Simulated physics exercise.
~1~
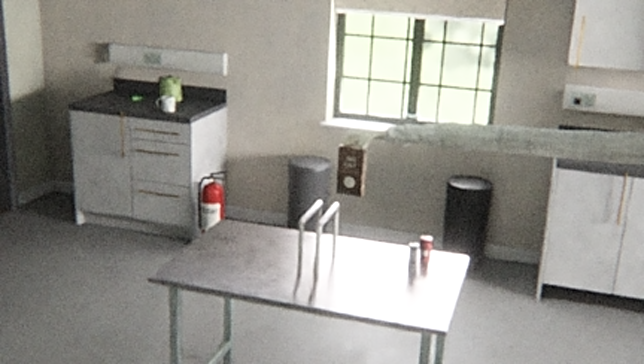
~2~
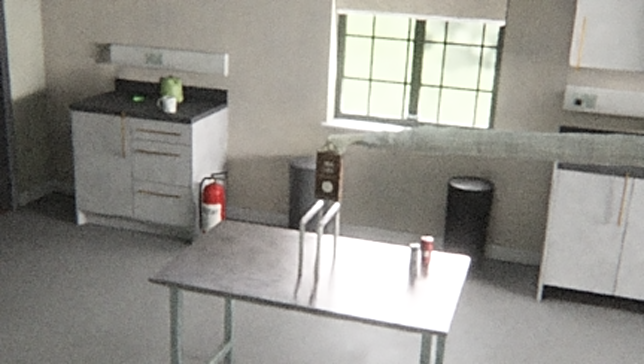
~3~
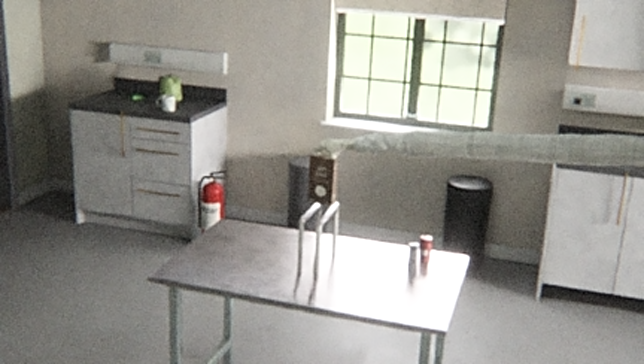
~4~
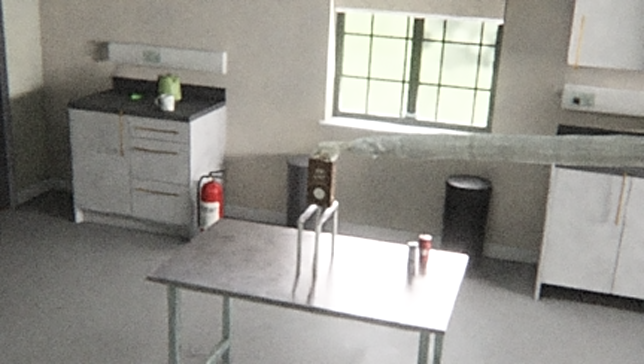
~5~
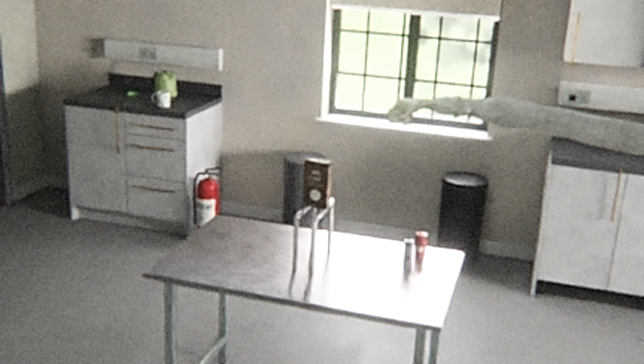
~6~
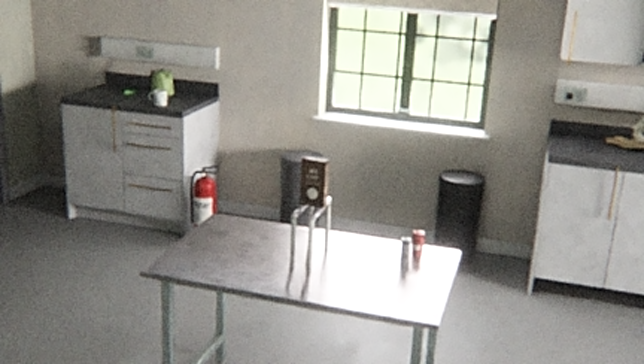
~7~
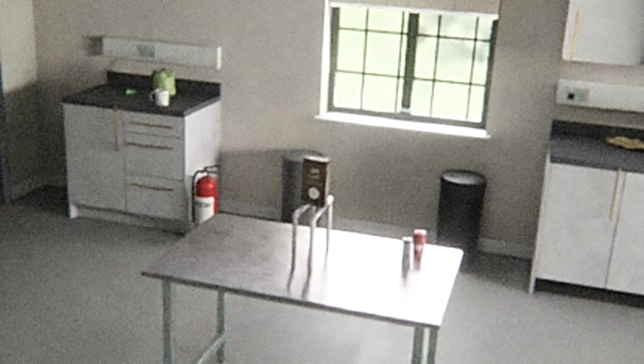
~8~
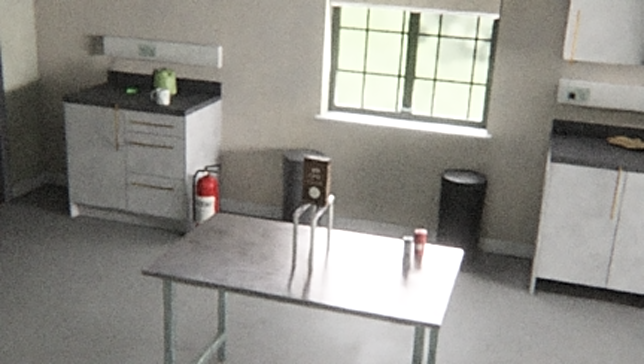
A brown packet, held upright by an arm reaching in from the right, hangs before the far wall of a grey-floored kitchen, seen from slightly above by a gently swaying camera. In the foreground stands a metal table with two pale upright supports, and a red shaker and a grey shaker to their right; a red extinguisher, dark bins and a bright window lie behind. The hand carries the packet left and lowers it over the supports. It lets go and withdraws to the right. The packet stays upright, caught by the supports, while the shakers remain in place.
